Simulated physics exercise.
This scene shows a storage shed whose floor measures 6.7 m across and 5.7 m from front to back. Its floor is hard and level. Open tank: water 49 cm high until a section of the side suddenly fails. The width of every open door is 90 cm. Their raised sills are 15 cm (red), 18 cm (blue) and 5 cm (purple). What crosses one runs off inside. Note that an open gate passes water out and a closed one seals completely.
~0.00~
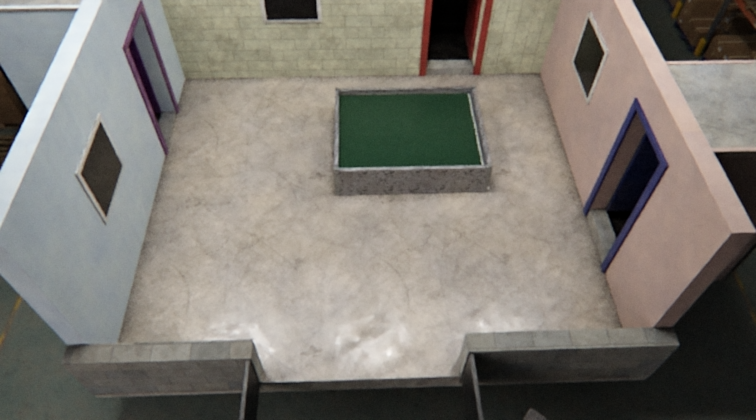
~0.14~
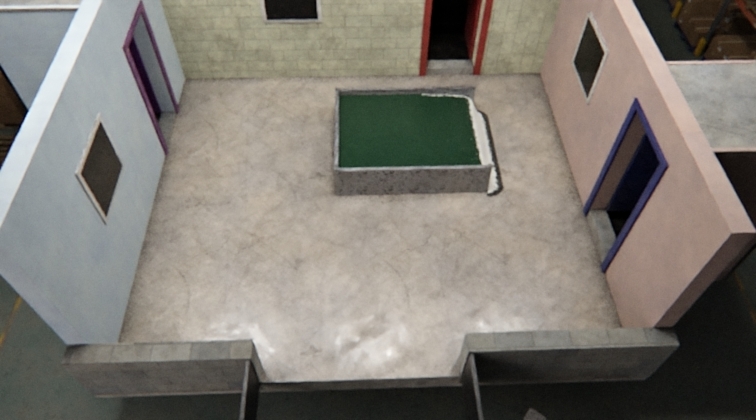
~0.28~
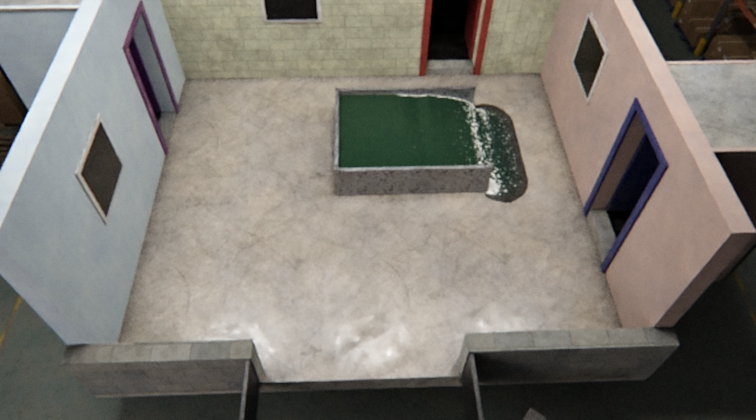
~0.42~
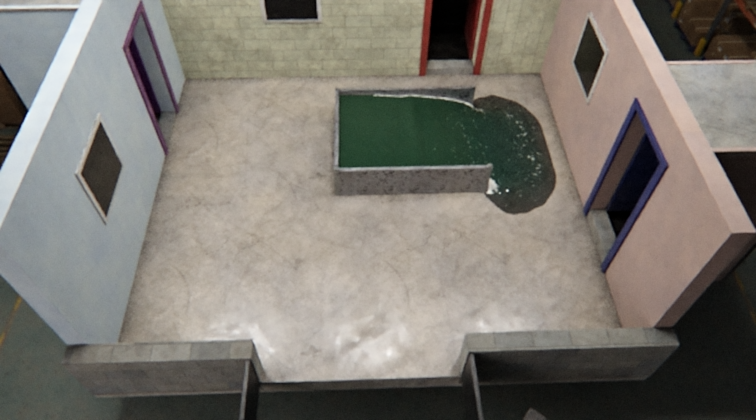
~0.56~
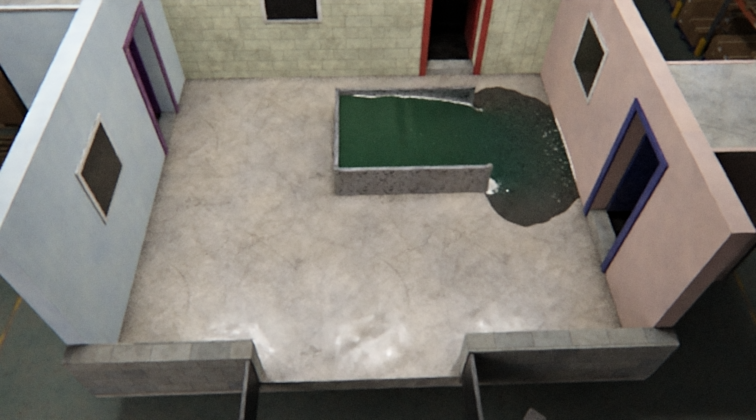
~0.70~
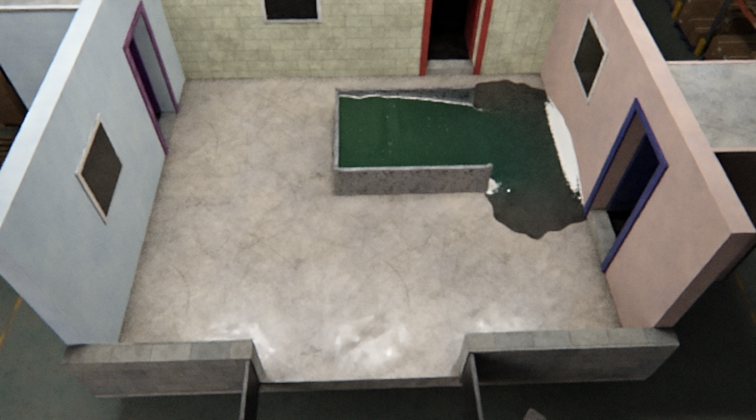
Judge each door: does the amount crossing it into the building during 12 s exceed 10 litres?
Red door: Not exceeded; blue door: Not exceeded; purple door: Exceeded.
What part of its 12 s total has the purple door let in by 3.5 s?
Fraction in by then: Around 0 per cent.
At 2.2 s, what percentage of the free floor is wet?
Around 20 per cent.
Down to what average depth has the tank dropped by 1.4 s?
Average depth: About 30 cm.
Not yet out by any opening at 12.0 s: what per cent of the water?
About 88 percent of the water remains.
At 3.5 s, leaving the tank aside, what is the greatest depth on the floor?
Up to near 25 cm.
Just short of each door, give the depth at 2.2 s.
In cm: Red 7, blue 15, purple 0.
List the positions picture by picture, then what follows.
In the first picture, the open tank at (409, 129) is whole and still, 49 cm deep.
In the second picture, water pours out at (476, 141) and has run 0.9 m, to (493, 191); deepest outside 19 cm, 49 cm at the open tank's back.
In the third picture, water pours out at (476, 143) and has run 1.1 m, to (510, 197); deepest outside 22 cm, 49 cm at the open tank's back.
In the fourth picture, the front is at (537, 199), 1.4 m from the gap at (475, 144); 2.3 m2 of floor is under water; 49 cm left at the back of the open tank.
In the fifth picture, water pours out at (475, 144) and has run 1.8 m, to (576, 190); deepest outside 22 cm, 49 cm at the open tank's back.
In the sixth picture, water pours out at (475, 144) and has run 2.0 m, to (583, 210); deepest outside 35 cm, 48 cm at the open tank's back.
After 1.4 s water covers 15 % of the floor and is deepest (35 cm) near (546, 151); red door not reached, blue door 12 cm at the sill, 0 L in, purple door not reached.
After 2.2 s water covers 20 % of the floor and is deepest (37 cm) near (535, 81); red door 7 cm at the sill, 0 L in, blue door 15 cm at the sill, 0 L in, purple door not reached.
After 3.5 s water covers 40 % of the floor and is deepest (25 cm) near (535, 81); red door 13 cm at the sill, 0 L in, blue door 11 cm at the sill, 0 L in, purple door not reached.
After 7.0 s water covers 90 % of the floor and is deepest (14 cm) near (192, 93); red door 6 cm at the sill, 0 L in, blue door 6 cm at the sill, 0 L in, purple door 9 cm at the sill, 29 L in.
After 12.0 s water covers 100 % of the floor and is deepest (8 cm) near (128, 305); red door 4 cm at the sill, 0 L in, blue door 5 cm at the sill, 0 L in, purple door 4 cm at the sill, 43 L in.
